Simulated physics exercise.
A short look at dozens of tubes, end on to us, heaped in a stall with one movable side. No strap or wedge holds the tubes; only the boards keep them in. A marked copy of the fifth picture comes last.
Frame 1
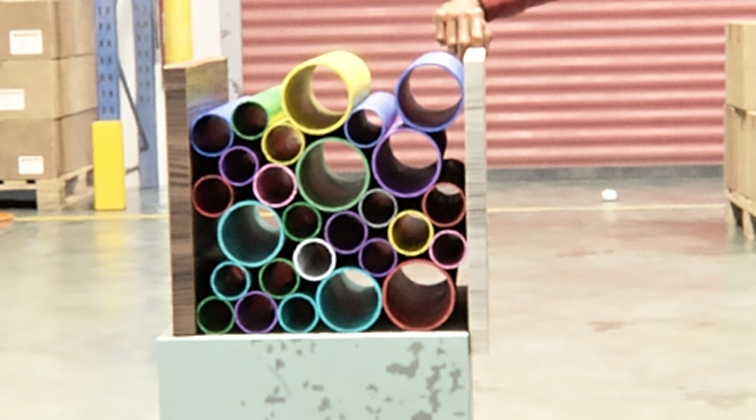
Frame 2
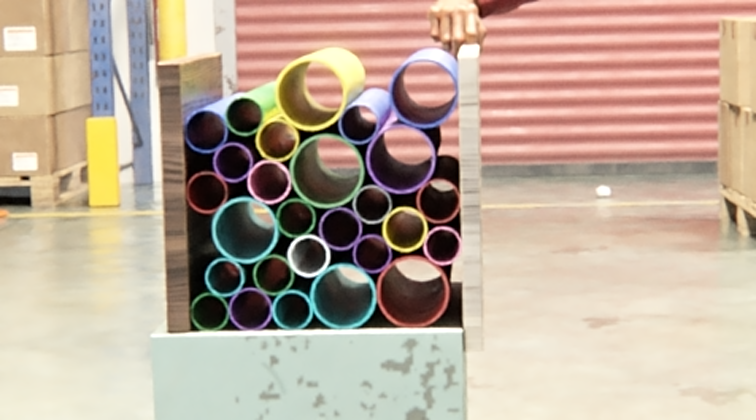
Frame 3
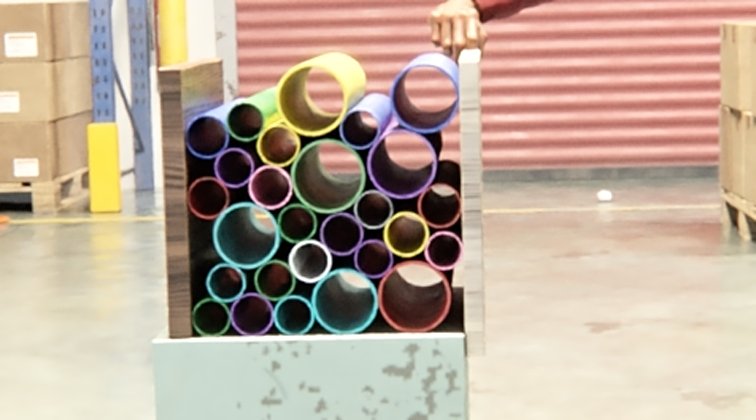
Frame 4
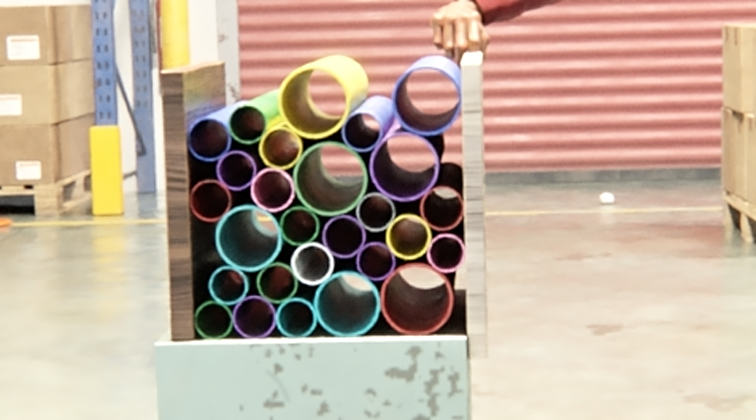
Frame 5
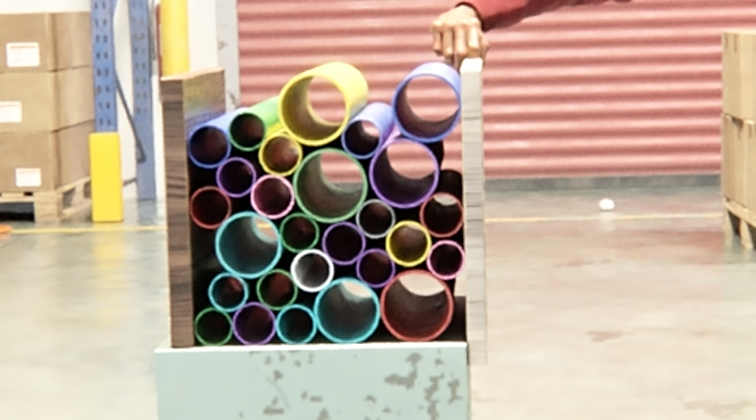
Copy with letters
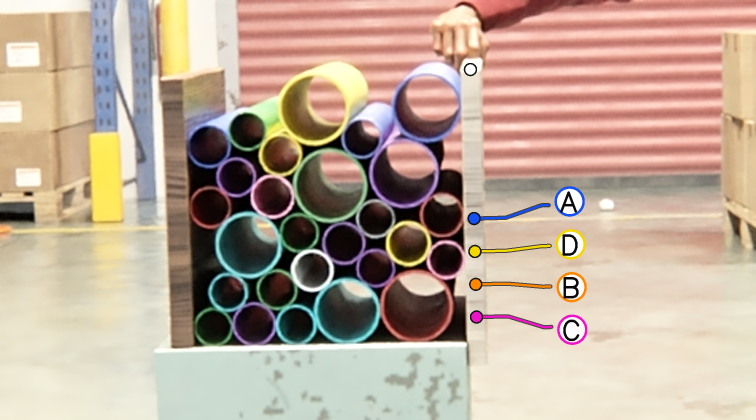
Colourful tubes sitting stacked between two upright boards, shifting only slightly in view while a hand rests on the right board.
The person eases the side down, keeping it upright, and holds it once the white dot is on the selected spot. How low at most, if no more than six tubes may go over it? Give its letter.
Slide it to D.
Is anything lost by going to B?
At B: Yes.
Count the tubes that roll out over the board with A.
The count is one.
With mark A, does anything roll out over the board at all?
Yes, at A.
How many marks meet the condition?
Two of them.
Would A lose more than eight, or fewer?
Fewer than eight.
On the marked copy, A at (474, 218); B at (476, 285); C at (477, 317); D at (475, 251); the white dot at (471, 70).
Taking D. A third of the way, top of the board (463, 150).
Two thirds of the way, top of the board (465, 240).
When it is over, top of the board (465, 250), four out over the board.
As for the rest, A one out over the board; B more than six out over the board; C more than six out over the board.
